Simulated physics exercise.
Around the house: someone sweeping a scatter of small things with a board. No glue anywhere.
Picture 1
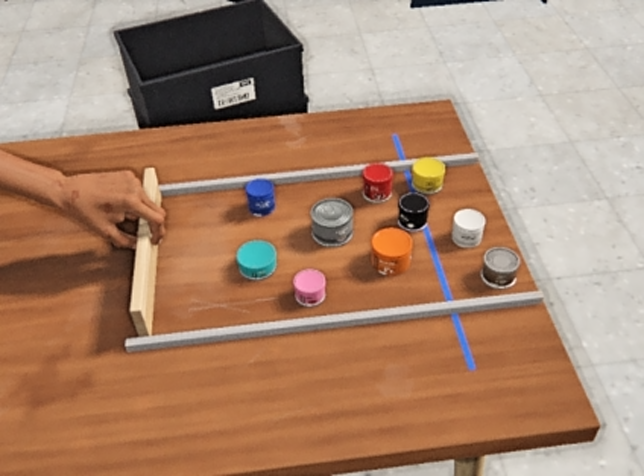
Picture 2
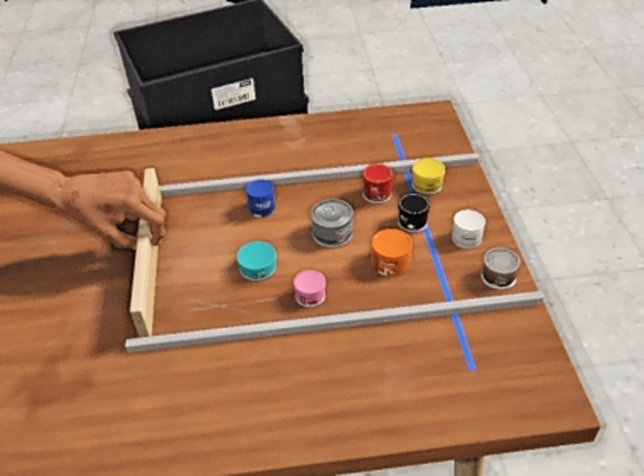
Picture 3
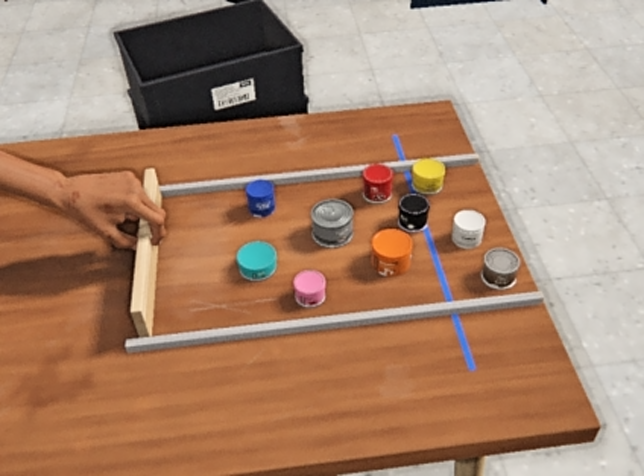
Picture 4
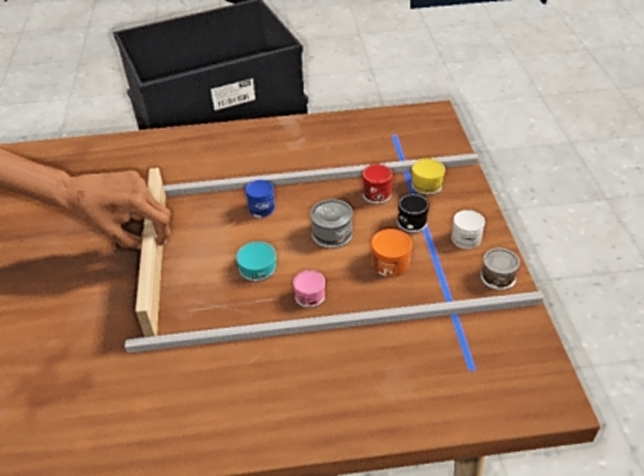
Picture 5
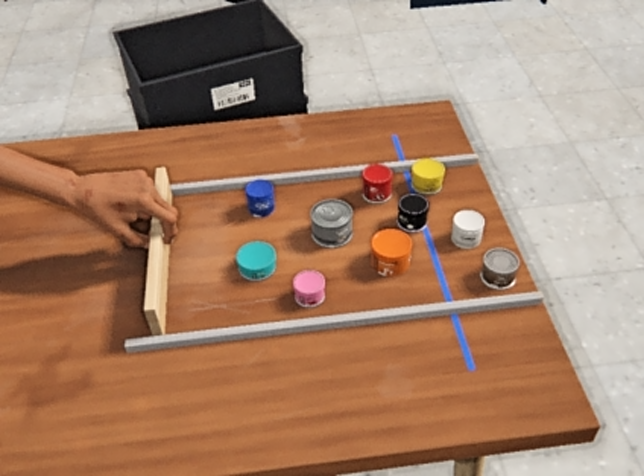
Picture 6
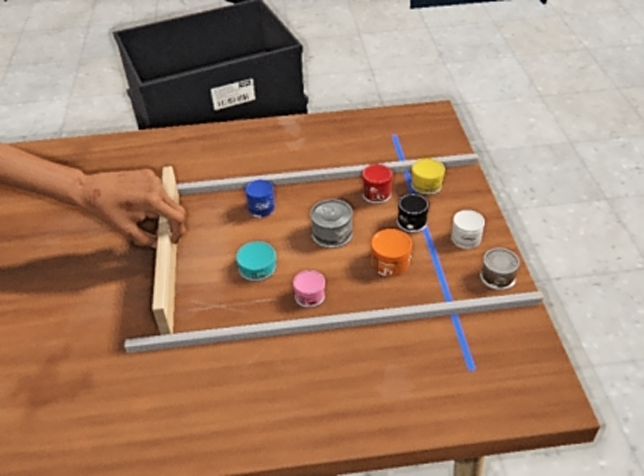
We see a hand holding a wooden board upright at the left of a table, between two rails with colourful small tubs scattered ahead; it stays still at first, then slides the board slightly right, the tubs remaining unmoved.
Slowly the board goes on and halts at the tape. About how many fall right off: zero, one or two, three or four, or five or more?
In the end the number that fall off is zero.
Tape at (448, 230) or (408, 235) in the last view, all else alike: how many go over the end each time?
It would be 1 and 0.
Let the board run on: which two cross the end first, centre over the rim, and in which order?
The order is the yellow tin, then the black pot.
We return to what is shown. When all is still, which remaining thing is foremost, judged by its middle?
It is the yellow tin.
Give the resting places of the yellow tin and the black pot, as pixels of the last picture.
About (475, 166), and the other about (476, 204).
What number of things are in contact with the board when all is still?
It touches 4.
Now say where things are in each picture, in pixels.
Brown tin (500, 268); white tub (468, 229); yellow tin (428, 176); board (148, 247); tape (427, 232), in the first picture.
White tub (468, 229); board (148, 247), in the second picture.
Yellow tin (428, 177); black pot (413, 213), in the third picture.
Brown tin (500, 269); blue tub (261, 199), in the fourth picture.
White tub (468, 230); grey tin (332, 223), in the fifth picture.
Brown tin (500, 269); white tub (467, 230); yellow tin (427, 177); board (167, 245); tape (426, 233), in the sixth picture.
A little later, none off yet; brown tin at rest near (500, 269); white tub at rest near (467, 230); yellow tin at rest near (427, 177).
Next, none off yet; brown tin at rest near (500, 269); white tub at rest near (467, 230); yellow tin shifted a little near (438, 175).
When it is over, the number that fall off is zero.
